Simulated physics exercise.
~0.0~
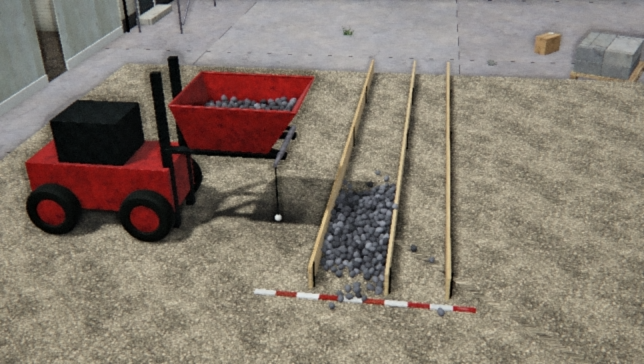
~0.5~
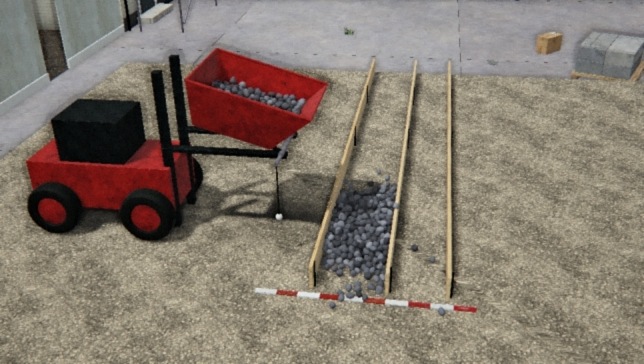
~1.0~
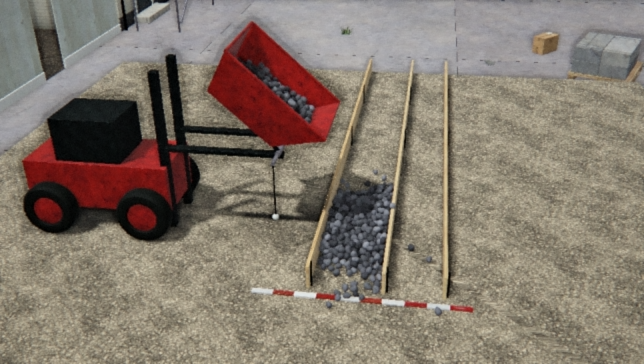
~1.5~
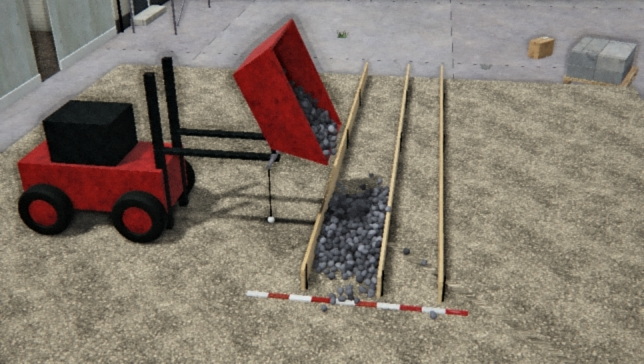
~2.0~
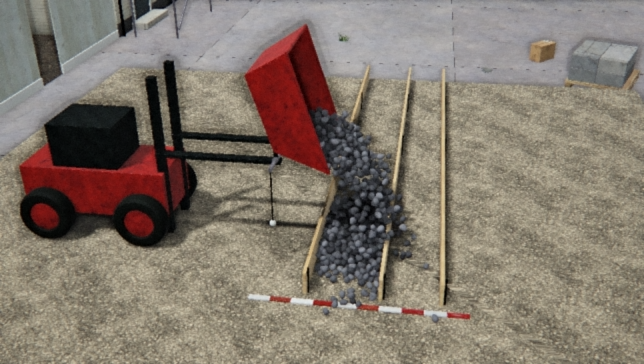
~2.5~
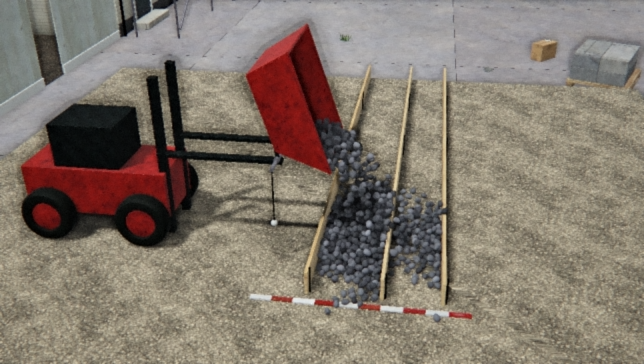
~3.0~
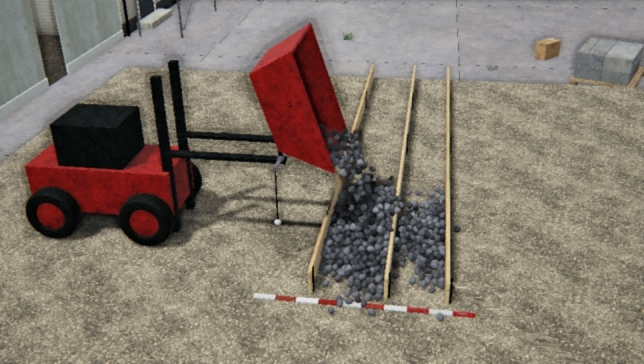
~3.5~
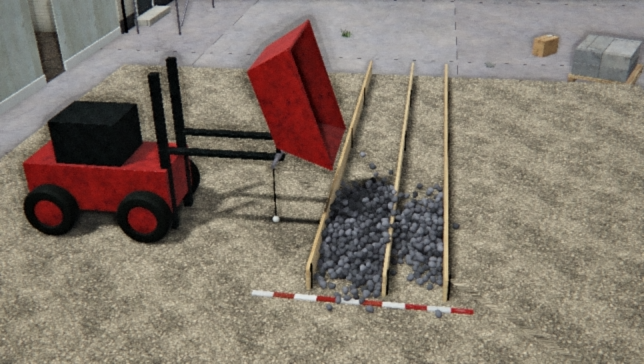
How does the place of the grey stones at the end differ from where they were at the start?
At the start some stones are up in the red skip and the rest lie mostly in the near bay. By the end the skip has emptied and the stones lie on the ground to its right, across both the near and far bays.
Red skip on a wheeled machine tilting right and pouring grey stones onto a plank-edged pile, some spilling into the far bay.
